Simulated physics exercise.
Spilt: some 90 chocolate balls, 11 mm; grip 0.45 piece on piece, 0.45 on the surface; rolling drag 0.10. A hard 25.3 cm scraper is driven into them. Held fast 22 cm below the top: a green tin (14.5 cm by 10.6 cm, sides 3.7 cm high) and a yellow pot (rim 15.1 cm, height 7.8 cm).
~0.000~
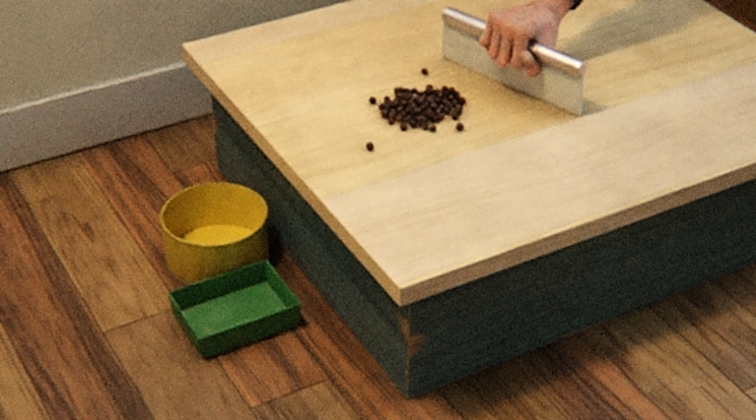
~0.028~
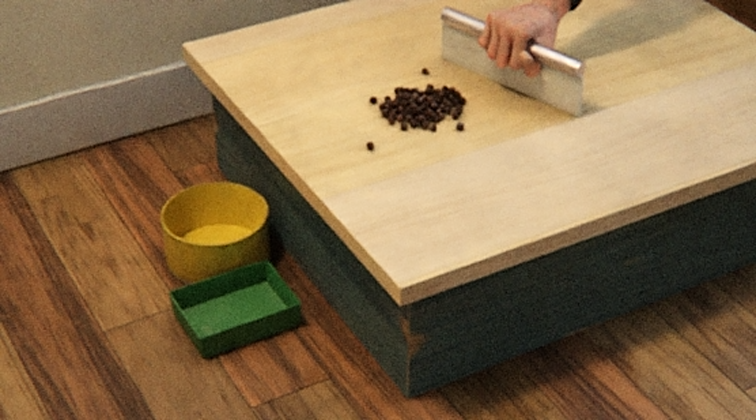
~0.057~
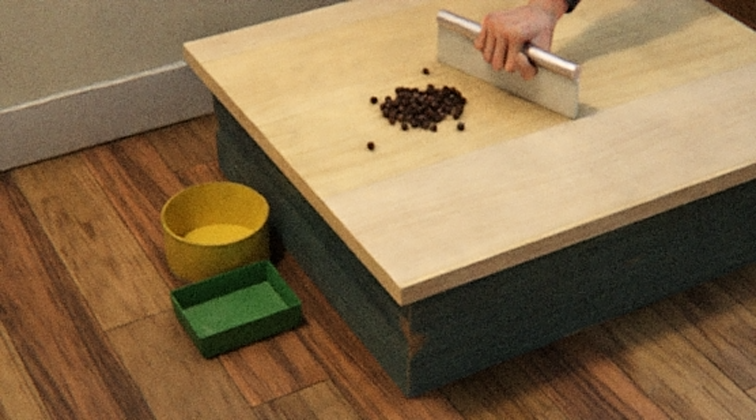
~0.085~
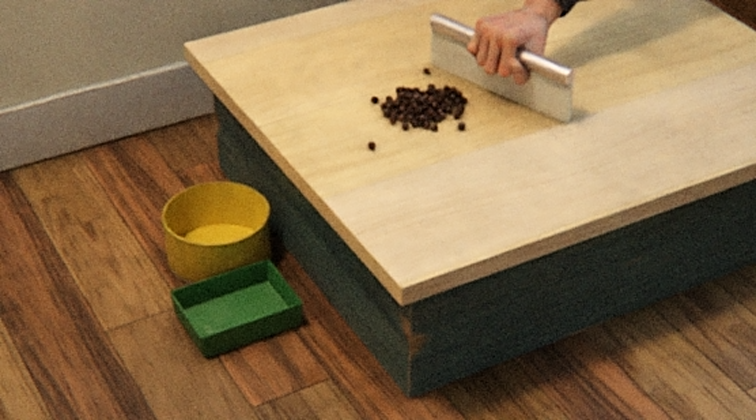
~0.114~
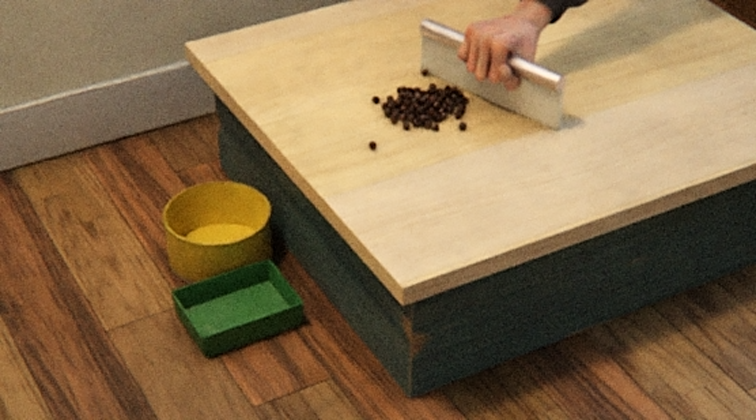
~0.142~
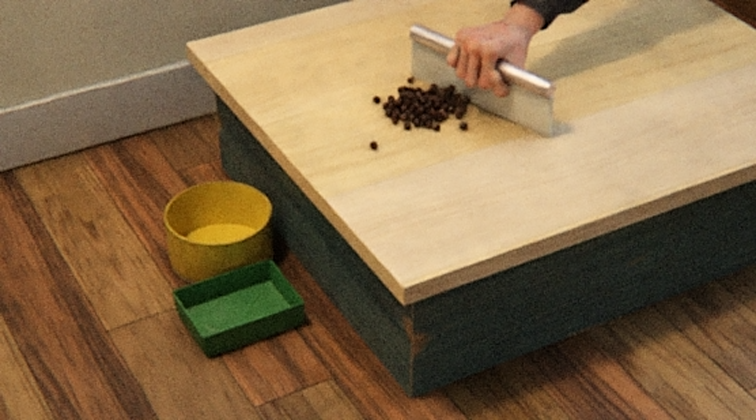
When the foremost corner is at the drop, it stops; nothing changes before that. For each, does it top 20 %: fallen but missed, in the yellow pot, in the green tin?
Per place: Missed beyond, yellow pot not beyond, green tin beyond.
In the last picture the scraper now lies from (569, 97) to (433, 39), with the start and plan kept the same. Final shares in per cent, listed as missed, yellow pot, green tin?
Missed 60, yellow pot 0, green tin 15.
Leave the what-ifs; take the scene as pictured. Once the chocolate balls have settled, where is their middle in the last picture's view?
I'd put it somewhere around (233, 356) in the last picture.
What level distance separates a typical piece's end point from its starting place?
Around 40 centimetres.
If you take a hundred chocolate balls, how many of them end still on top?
My estimate is close to 0 per cent.
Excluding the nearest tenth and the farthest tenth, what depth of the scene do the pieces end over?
I'd guess near 34 cm, give or take.
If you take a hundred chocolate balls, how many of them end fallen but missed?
I'd put it at close to 60 in a hundred.
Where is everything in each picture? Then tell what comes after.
Scraper from (581, 83) to (446, 26); moved 0.0 cm; 0 pieces shifted; middle of the spill at (420, 102); green tin at (234, 298); yellow pot at (214, 213), in the first picture.
Scraper from (580, 83) to (445, 27); moved 0.3 cm; 0 pieces shifted; middle of the spill at (420, 102), in the second picture.
Scraper from (576, 86) to (441, 29); moved 1.4 cm; 0 pieces shifted; middle of the spill at (421, 102), in the third picture.
Scraper from (569, 91) to (434, 33); moved 3.1 cm; 0 pieces shifted; middle of the spill at (421, 101), in the fourth picture.
Scraper from (560, 97) to (425, 39); moved 5.5 cm; 1 pieces shifted; middle of the spill at (423, 101), in the fifth picture.
Scraper from (550, 104) to (414, 44); moved 7.9 cm; 9 pieces shifted; middle of the spill at (423, 101); green tin at (238, 297); yellow pot at (218, 212). Its speed is about 0.86 m/s, heading 17 degrees towards the viewer, in the sixth picture.
Then, at 0.34 s, scraper 25 cm from its start, spill 18 cm wide; still on top 100 %.
Then, at 0.53 s, scraper 34 cm from its start, spill 26 cm wide; off the edge, not caught 45 %, still on top 55 %.
After 0.70 s, scraper 34 cm from its start, spill 33 cm wide; green tin 35 %, yellow pot 5 %, off the edge, not caught 60 %.
In the end, at 2.0 s, green tin 35 %, yellow pot 10 %, fallen but missed 60 %, still on top 0 %.
